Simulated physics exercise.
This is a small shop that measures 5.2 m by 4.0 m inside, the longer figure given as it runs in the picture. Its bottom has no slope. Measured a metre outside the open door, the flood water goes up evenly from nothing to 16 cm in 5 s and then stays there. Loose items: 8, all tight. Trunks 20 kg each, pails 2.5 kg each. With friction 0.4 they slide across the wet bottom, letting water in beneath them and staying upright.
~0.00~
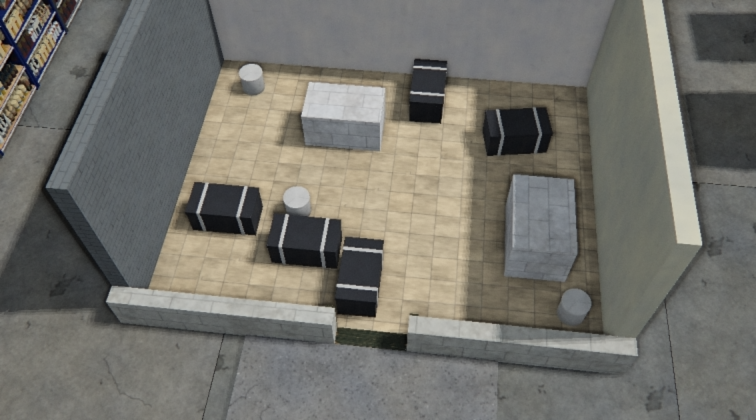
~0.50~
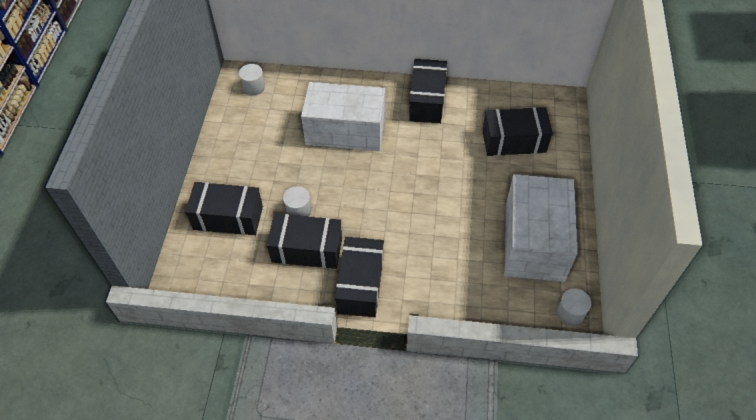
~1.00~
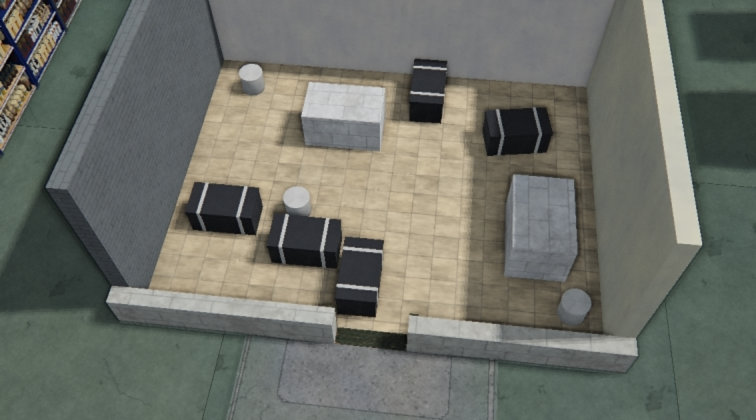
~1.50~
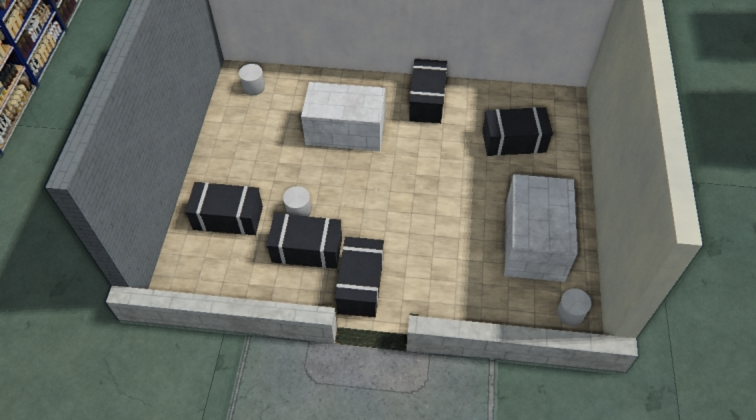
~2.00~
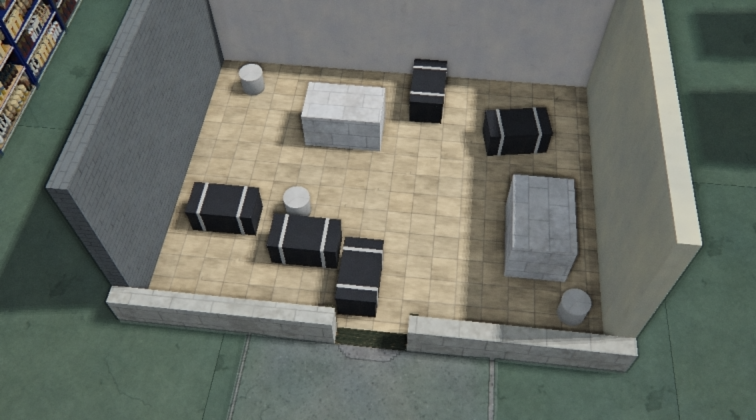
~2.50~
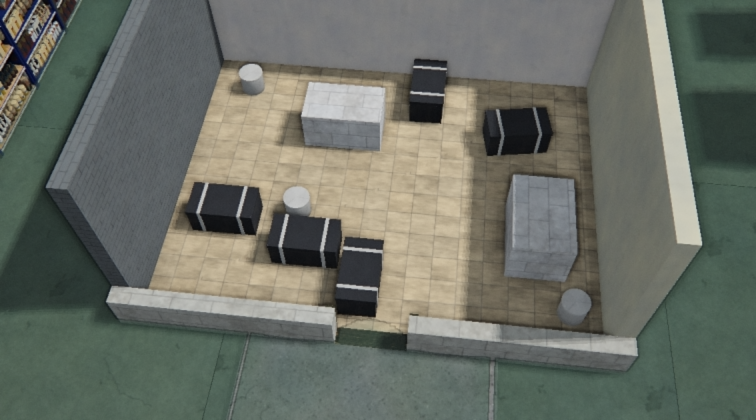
Small open-topped shop standing amid greenish water that covers the grey ground outside and creeps to the doorway, trunks and pails staying still.
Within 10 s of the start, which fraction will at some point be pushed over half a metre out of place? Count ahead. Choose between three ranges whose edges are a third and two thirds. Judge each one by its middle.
The range is the lowest, under a third.
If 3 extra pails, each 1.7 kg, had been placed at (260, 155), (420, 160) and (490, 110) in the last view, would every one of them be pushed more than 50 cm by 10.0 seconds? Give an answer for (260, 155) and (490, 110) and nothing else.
Note: Item 1 below threshold; item 2 below threshold.
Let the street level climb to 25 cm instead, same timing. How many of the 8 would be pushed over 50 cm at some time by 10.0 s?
Under that setup the answer is 5.
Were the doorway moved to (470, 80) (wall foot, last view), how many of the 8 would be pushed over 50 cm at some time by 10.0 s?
Result: 1.
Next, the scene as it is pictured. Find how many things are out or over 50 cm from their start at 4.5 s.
The number by then is 0.
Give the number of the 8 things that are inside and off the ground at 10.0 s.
Of them, 0.
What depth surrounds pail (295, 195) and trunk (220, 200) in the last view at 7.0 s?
I'd put it at 0 cm and 1 cm respectively.
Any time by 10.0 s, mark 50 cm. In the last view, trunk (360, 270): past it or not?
That one comes out beyond the limit.
After 3.5 s 0 of 8 are over 50 cm from their spots; 0 afloat.
After 4.5 s 0 of 8 are over 50 cm from their spots; 0 afloat.
After 7.0 s 1 of 8 are over 50 cm from their spots; 0 afloat.
After 10.0 s 1 of 8 are over 50 cm from their spots, and 1 have been at some point; 0 afloat.
